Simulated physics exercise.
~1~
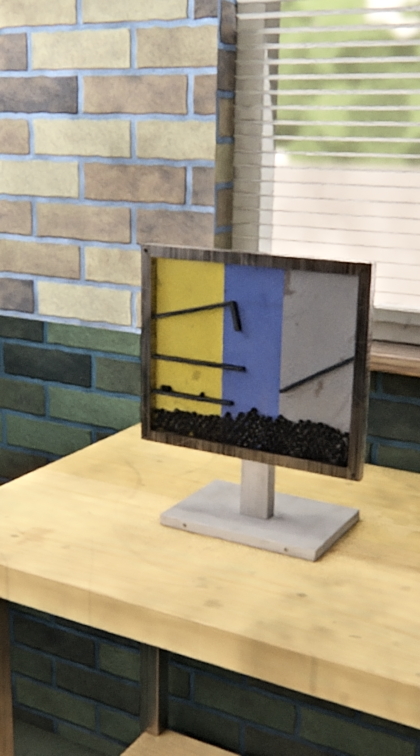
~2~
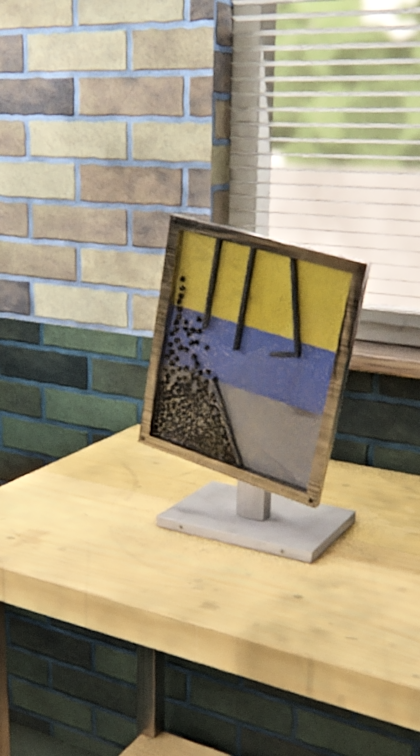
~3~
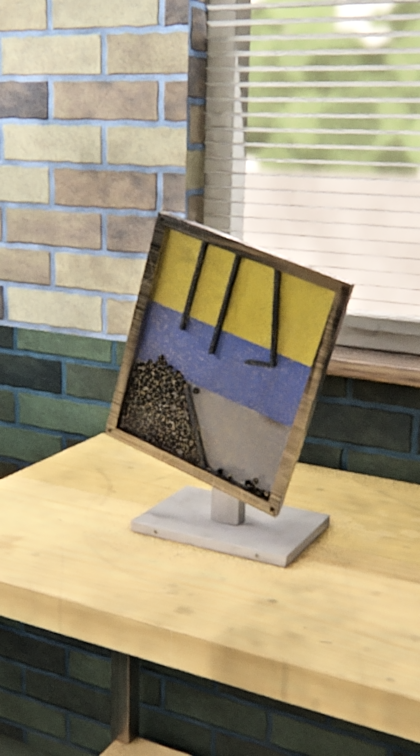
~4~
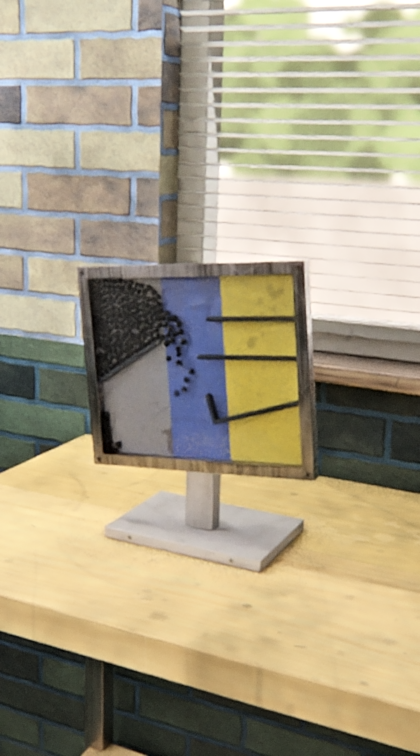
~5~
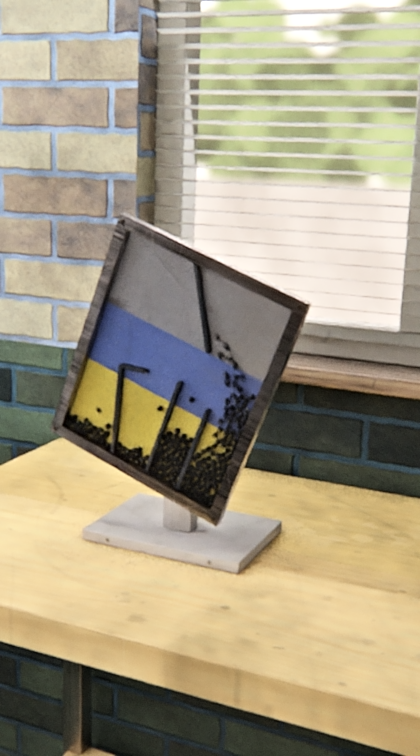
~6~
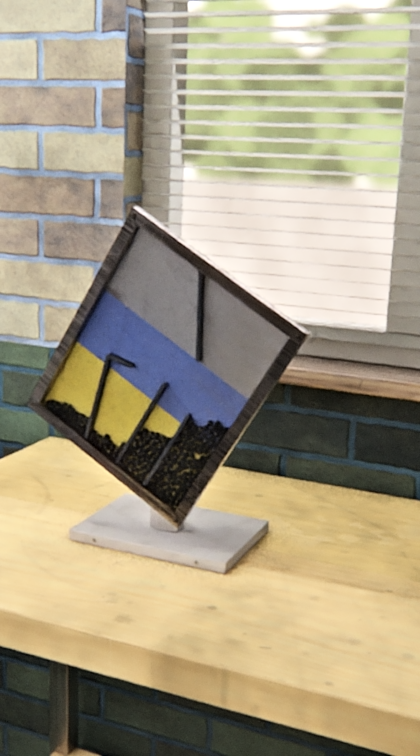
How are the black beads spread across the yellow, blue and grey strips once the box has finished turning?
Most of the beads end up over the yellow strip, with a smaller share over the blue. The grey strip is left with practically none.
